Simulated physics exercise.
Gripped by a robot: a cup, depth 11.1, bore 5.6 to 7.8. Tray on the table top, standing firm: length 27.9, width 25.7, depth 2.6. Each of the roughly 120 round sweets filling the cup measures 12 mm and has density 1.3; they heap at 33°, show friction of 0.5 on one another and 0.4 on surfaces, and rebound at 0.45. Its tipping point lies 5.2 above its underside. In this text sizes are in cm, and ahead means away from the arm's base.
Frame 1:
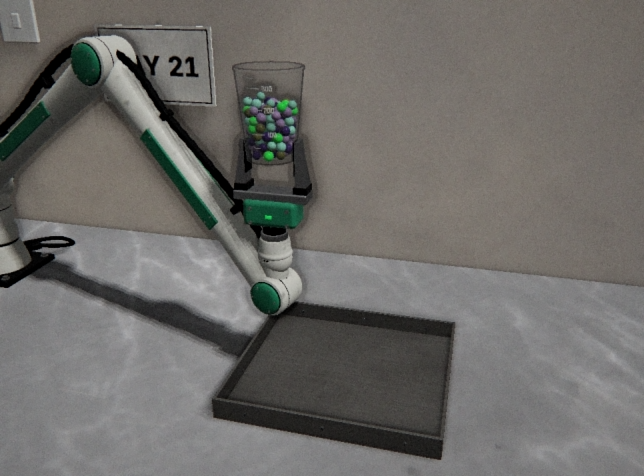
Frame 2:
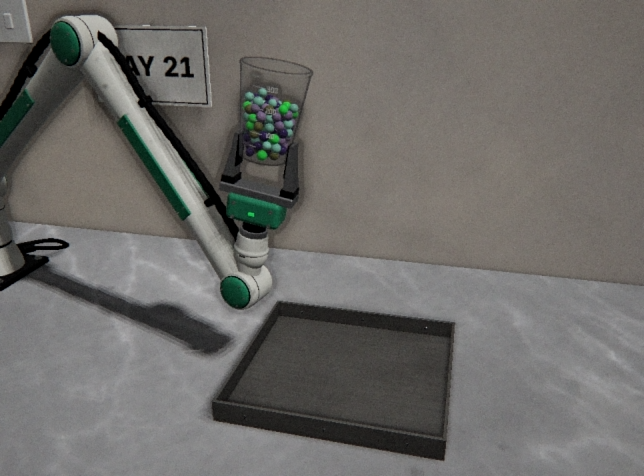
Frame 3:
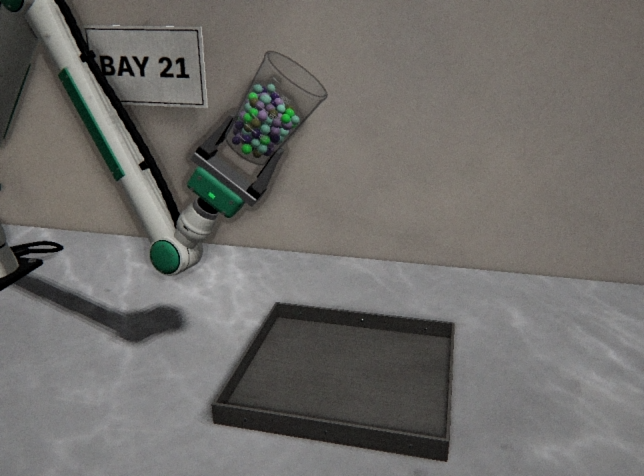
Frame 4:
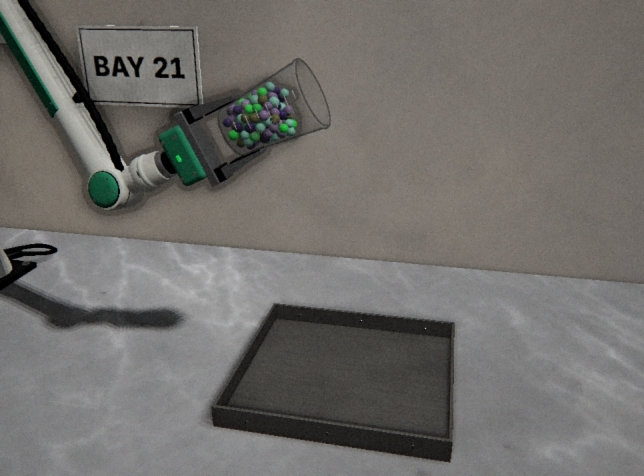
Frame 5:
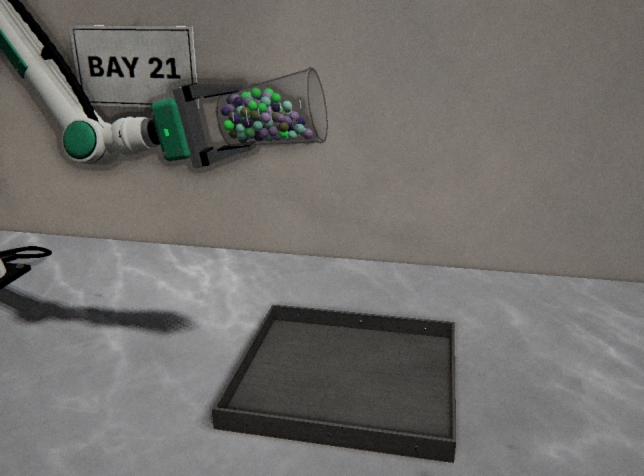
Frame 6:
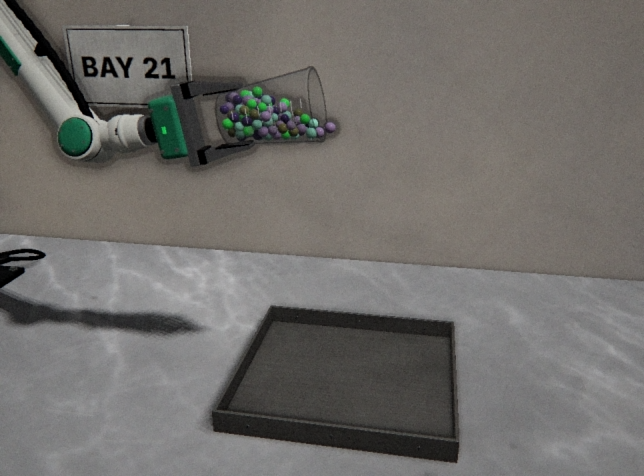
A robot arm gripping a clear cup of small green, purple and blue balls draws back to the left and tilts it rightward until nearly horizontal, the balls sliding toward its rim above an empty dark tray.
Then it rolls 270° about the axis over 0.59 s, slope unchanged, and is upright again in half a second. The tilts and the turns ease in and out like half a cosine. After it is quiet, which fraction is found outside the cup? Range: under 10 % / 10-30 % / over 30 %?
10 to 30 %.
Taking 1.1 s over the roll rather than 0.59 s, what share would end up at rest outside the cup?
It would come to close to 20 per cent.
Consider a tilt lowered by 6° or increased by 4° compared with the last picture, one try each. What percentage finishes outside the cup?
The first try gives around 5 percent, the second around 25 percent.
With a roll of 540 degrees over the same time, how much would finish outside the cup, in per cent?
Roughly 15 percent, then.
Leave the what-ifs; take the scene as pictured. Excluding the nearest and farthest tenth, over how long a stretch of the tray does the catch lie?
It spans something like 18 centimetres, give or take.
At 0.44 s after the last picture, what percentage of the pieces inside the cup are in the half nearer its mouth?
Roughly 40 percent.
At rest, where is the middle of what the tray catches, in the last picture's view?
Roughly at pixel (378, 365).
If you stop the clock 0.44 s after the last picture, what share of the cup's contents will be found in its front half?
I'd put it at about 40 per cent.
Then, 0.44 s on, tipped 80°, highest piece 38 above the table; 117 in the cup, 3 in the tray, 5 in flight or on a rim.
Then, 0.87 s on, tipped 32°, highest piece 40 above the table; 107 in the cup, 15 in the tray, 3 in flight or on a rim.
Then, 1.29 s on, upright, highest piece 40 above the table; 107 in the cup, 18 in the tray.
Then, 1.99 s on, upright, highest piece 40 above the table; 107 in the cup, 18 in the tray.
In the end, 107 in the cup, 18 in the tray. That is 14 % outside the cup.
